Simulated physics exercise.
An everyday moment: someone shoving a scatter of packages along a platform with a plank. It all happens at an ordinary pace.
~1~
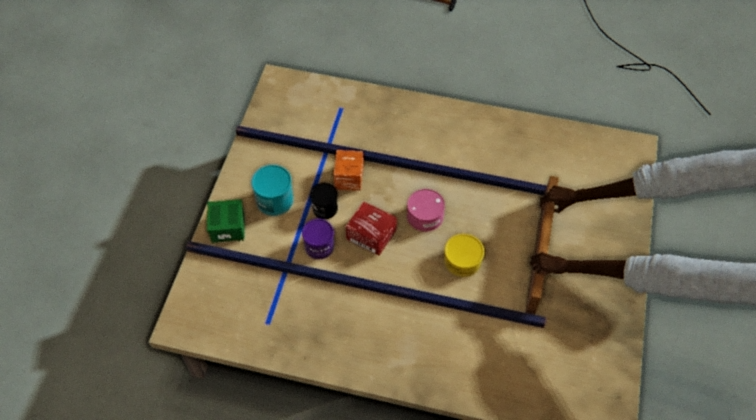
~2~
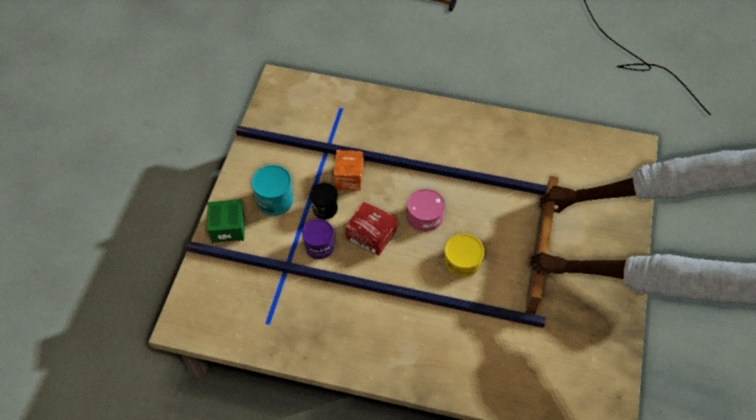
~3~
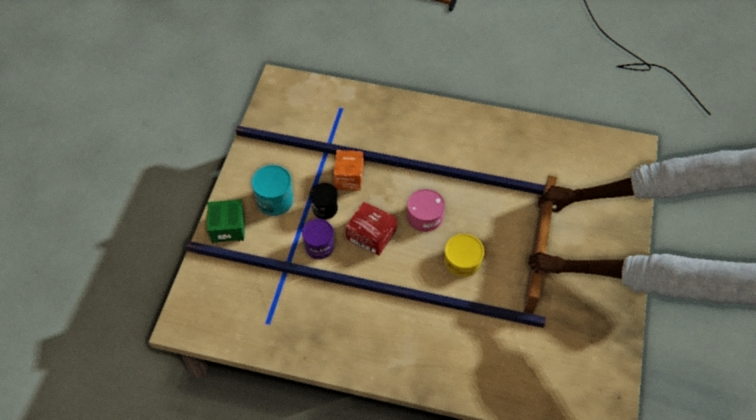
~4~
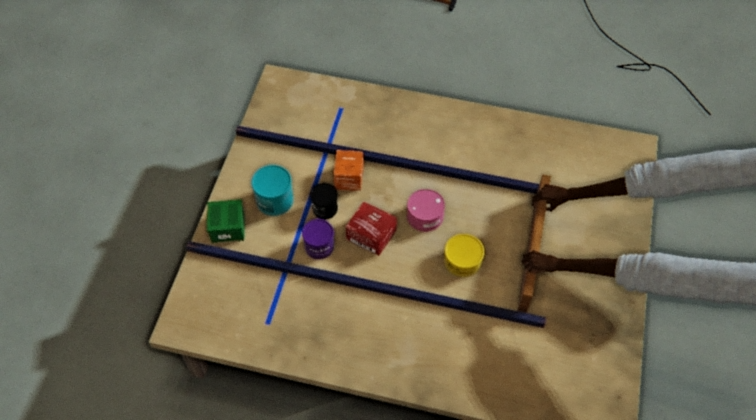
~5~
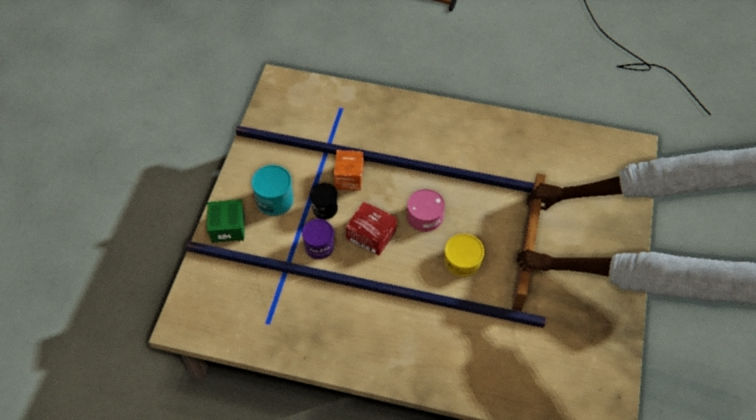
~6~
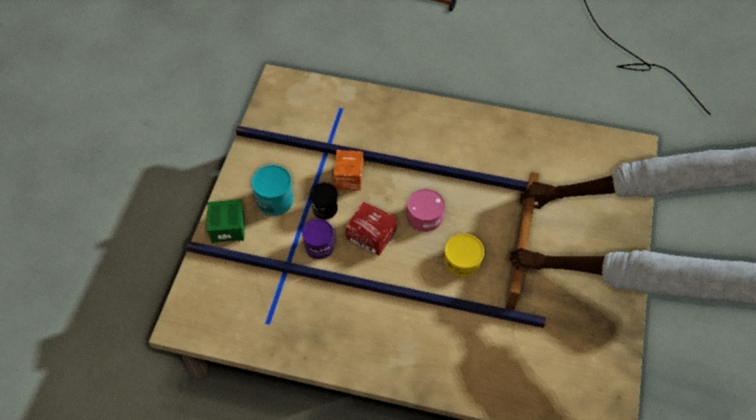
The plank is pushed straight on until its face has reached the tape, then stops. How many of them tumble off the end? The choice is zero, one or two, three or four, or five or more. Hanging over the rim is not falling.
Here the number that fall off is zero.
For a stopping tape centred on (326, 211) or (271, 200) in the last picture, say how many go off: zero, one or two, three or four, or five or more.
Taking them in turn, none; just one or two.
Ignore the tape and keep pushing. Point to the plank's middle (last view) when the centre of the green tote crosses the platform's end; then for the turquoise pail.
Its middle is around (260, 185) and around (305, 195).
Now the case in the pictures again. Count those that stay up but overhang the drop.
1 of them.
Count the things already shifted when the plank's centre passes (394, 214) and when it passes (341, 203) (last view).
First 4, then 7.
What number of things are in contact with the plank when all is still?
In contact: 4.
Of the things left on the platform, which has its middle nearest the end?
Foremost is the turquoise pail.
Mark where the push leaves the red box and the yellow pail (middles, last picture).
The red box stops around (260, 189); the yellow pail around (283, 216).
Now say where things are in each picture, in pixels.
Green tote (226, 222); turquoise pail (273, 191); black pail (325, 202); plank (542, 244); tape (307, 207), in the first picture.
Turquoise pail (273, 191); plank (542, 244), in the second picture.
Black pail (325, 202); orange box (349, 171), in the third picture.
Green tote (226, 222); yellow pail (463, 256), in the fourth picture.
Turquoise pail (273, 191); red box (371, 229), in the fifth picture.
Green tote (226, 222); turquoise pail (273, 191); black pail (325, 202); plank (522, 240); tape (307, 207), in the sixth picture.
Soon after, none off yet; green tote at rest near (226, 222); turquoise pail at rest near (273, 191); black pail at rest near (325, 202).
At rest, the number that fall off is zero.
